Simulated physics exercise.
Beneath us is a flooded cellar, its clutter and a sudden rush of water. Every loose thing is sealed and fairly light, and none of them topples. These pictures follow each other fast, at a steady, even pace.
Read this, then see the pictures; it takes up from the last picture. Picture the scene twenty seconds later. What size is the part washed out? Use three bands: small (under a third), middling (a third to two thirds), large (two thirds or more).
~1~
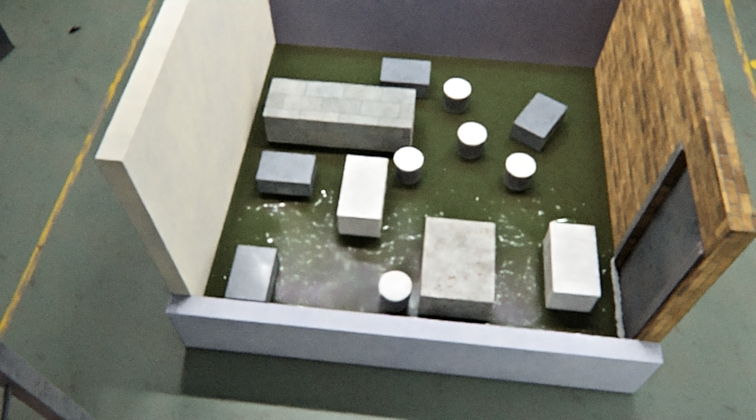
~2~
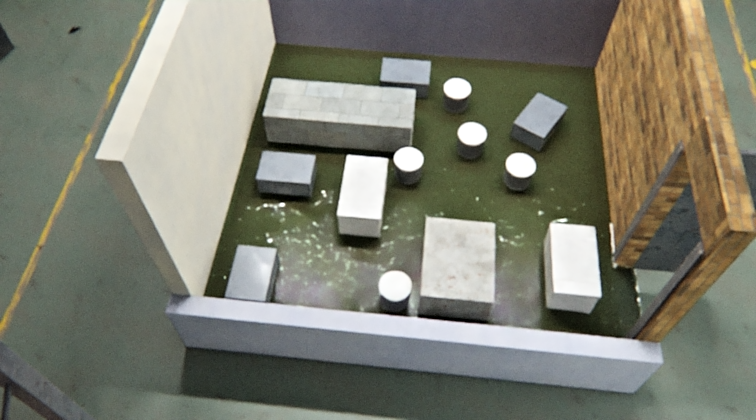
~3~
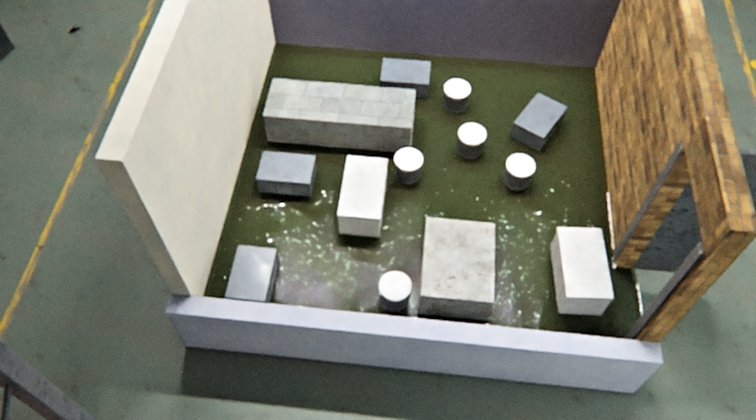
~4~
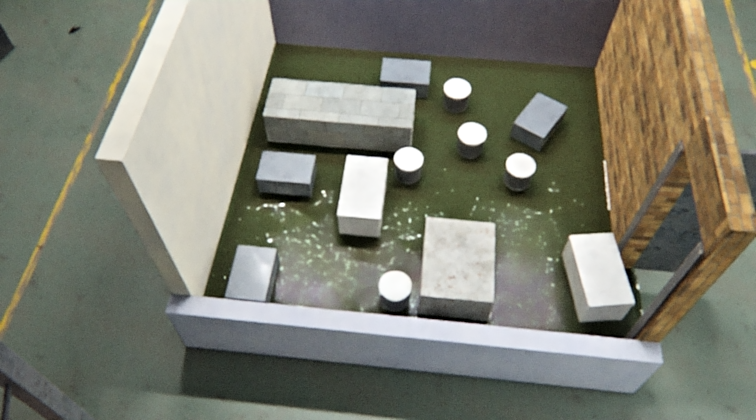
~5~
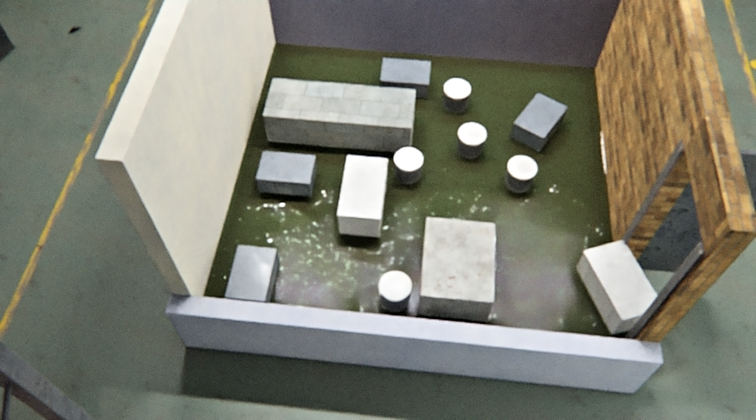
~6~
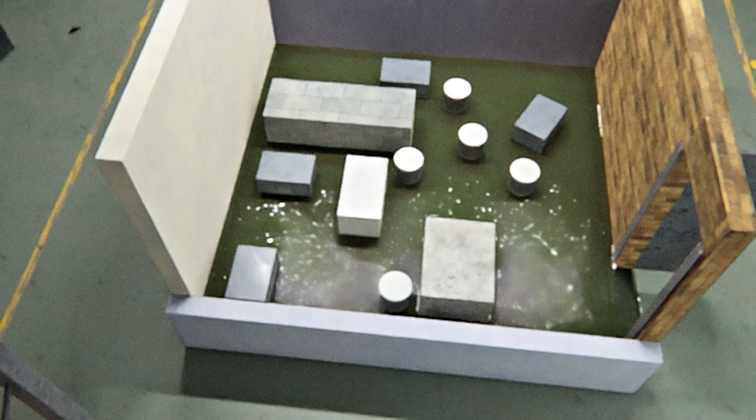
Middling.
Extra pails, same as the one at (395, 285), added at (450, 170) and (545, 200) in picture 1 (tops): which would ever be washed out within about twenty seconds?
Escapes, escapes.
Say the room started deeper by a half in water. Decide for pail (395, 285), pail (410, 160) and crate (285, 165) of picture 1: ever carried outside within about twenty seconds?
Item by item: Retained, exits and retained.
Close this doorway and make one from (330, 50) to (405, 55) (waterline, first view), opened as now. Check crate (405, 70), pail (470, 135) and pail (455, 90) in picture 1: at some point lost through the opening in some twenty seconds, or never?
Object by object: Drifts out, drifts out, drifts out.
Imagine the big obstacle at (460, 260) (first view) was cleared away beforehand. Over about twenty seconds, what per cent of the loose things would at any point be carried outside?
50 %.
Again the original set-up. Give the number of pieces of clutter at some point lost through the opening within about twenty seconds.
5.
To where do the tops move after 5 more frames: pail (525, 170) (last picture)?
The top ends up somewhere near (553, 208).
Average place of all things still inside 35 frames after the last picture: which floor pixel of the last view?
Estimate: Close to (450, 231) px.
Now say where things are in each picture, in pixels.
The first picture shows a pail at (521, 165) floats; a crate at (541, 115), afloat; 0 of 11 have shifted.
The second picture shows a pail at (521, 165), afloat; a crate at (541, 115), afloat; 0 of 11 have shifted.
The third picture shows a pail at (521, 165) floats; a crate at (541, 115) floats; 1 of 11 have shifted.
The fourth picture shows a pail at (521, 165) floats; a crate at (541, 115), afloat; 1 of 11 have shifted.
The fifth picture shows a pail at (522, 167) floats; a crate at (541, 115), afloat; 1 of 11 have shifted.
The sixth picture shows a pail at (525, 170) floats, close to its start; a crate at (542, 116), afloat; 2 of 11 have shifted.
A moment on, 1 of 11 are out; 10 afloat.
Next, 2 of 11 are out; 9 afloat.
Later, 4 of 11 are out; 7 afloat.
In the end, 5 of 11 are out; 6 afloat.
